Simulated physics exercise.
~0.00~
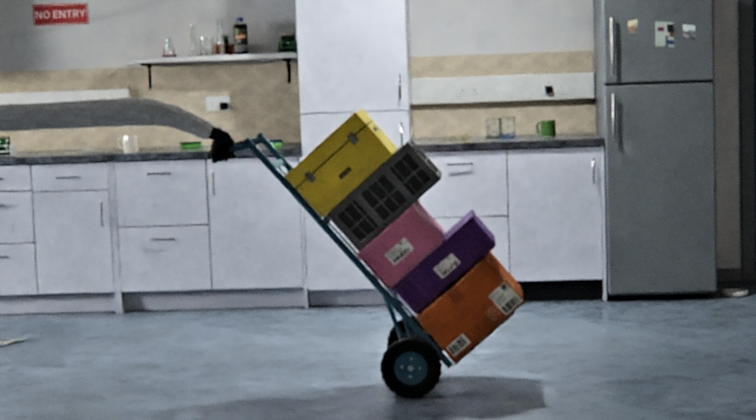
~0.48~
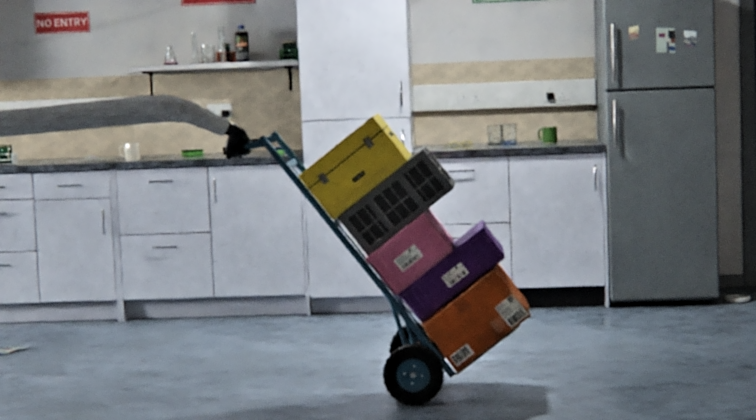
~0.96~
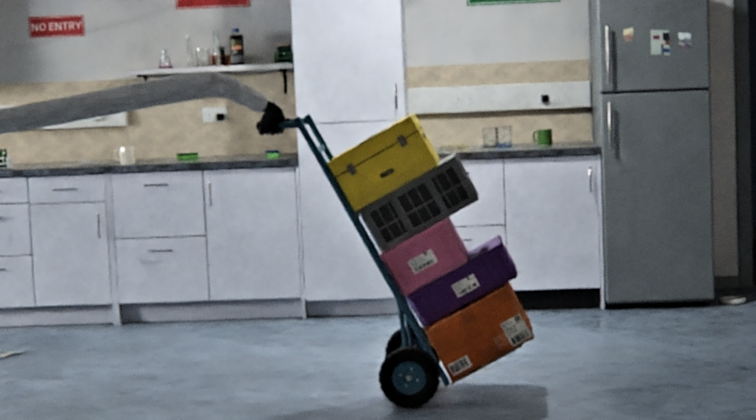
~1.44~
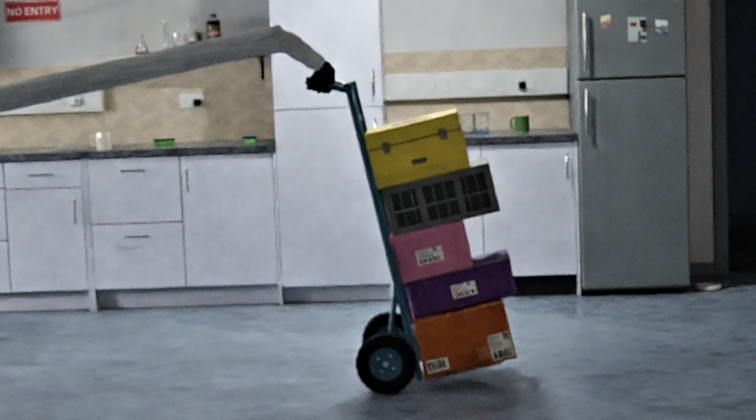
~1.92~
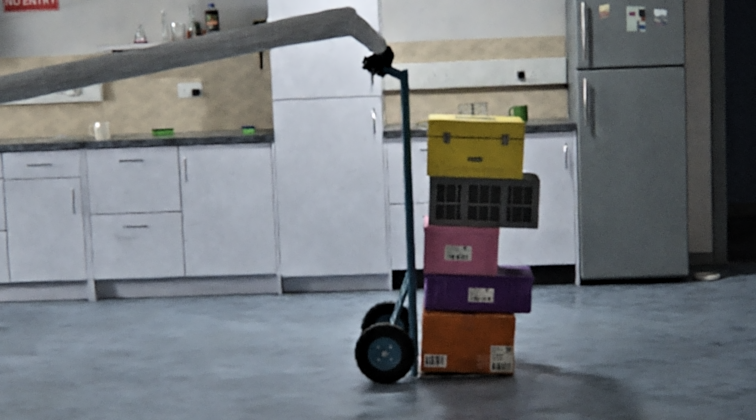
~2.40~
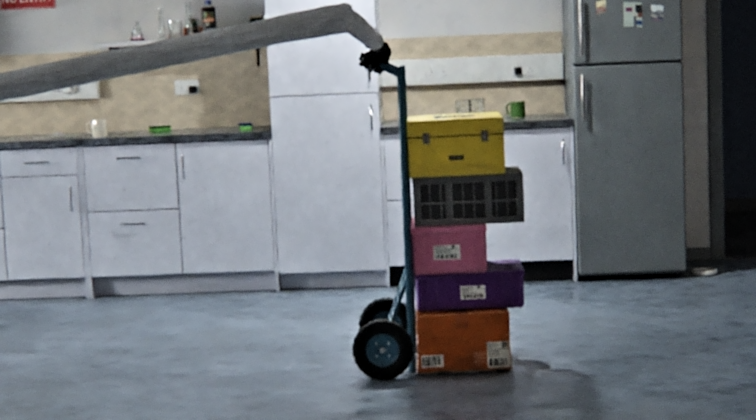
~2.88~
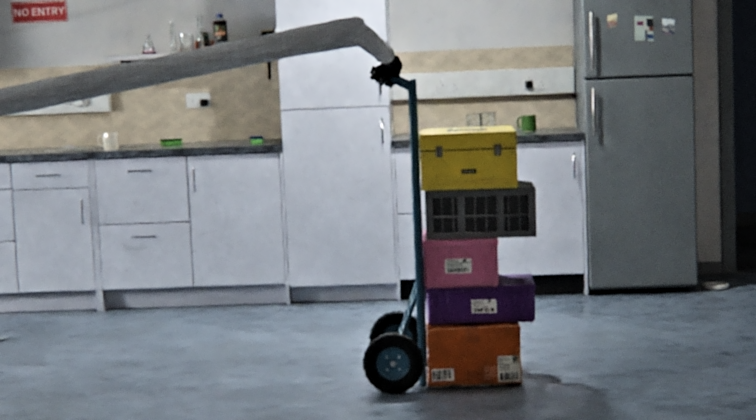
A grey arm tips a loaded hand truck upright, and all five stacked items stay in place.
